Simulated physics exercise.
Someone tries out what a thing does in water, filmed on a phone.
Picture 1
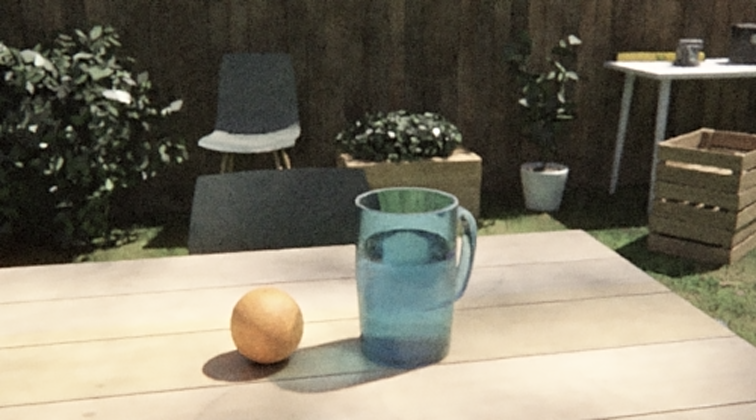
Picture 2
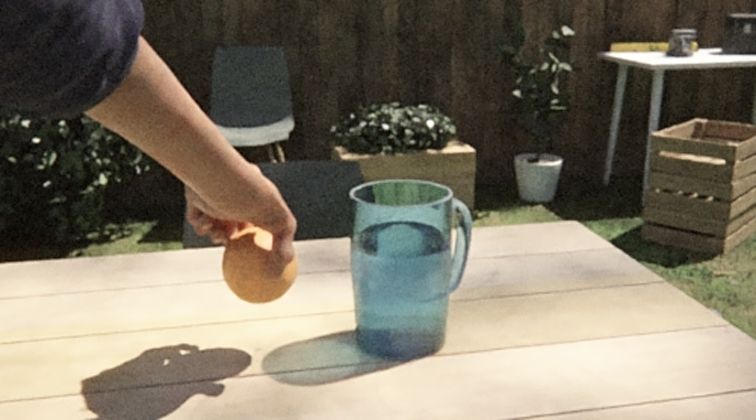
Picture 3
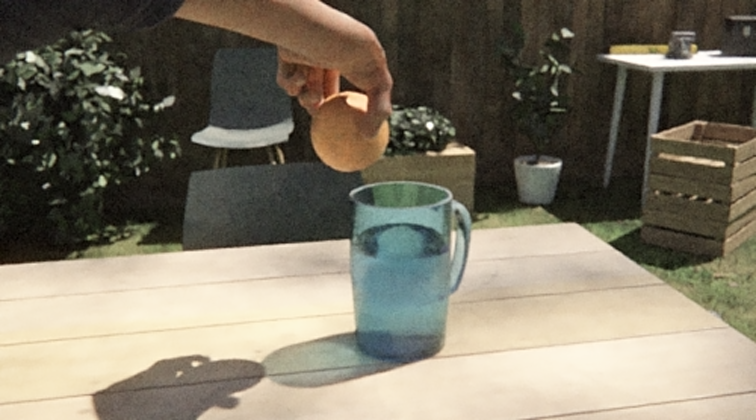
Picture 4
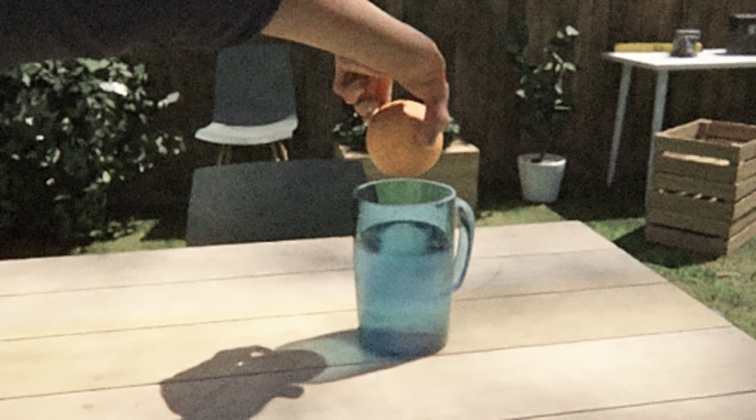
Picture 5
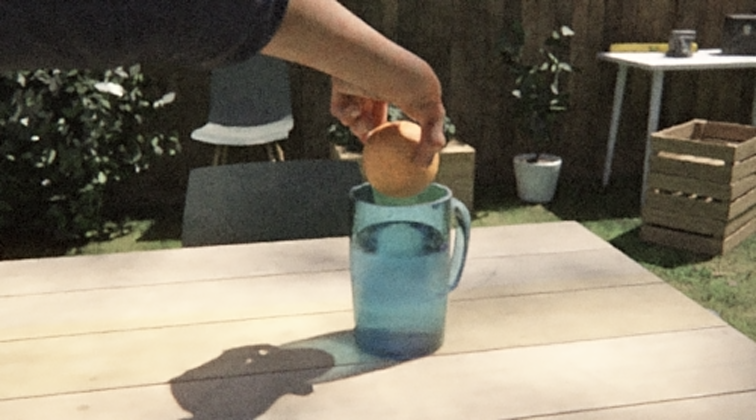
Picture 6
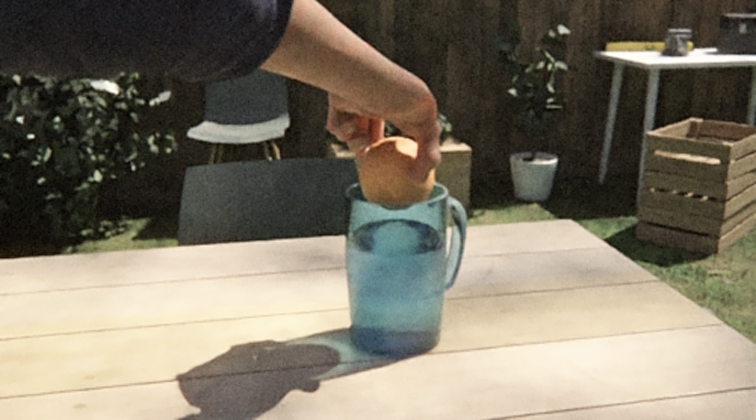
A hand picked up an orange from a wooden table, carried it right over a blue jug of water, and lowered it into the jug's open top, still gripping it just above the water.
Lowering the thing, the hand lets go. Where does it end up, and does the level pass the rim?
Well, it keeps afloat, and as for the jug, it copes fine.
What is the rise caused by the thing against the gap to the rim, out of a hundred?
50 %.
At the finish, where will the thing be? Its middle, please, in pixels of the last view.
In the final view it sits close to pixel (396, 235).
Next, the orange enters the water; the jug is about three quarters full.
After that, the orange comes up again; the jug is about three quarters full.
Finally, the orange rides on the surface; the jug is about three quarters full; the top is dry.
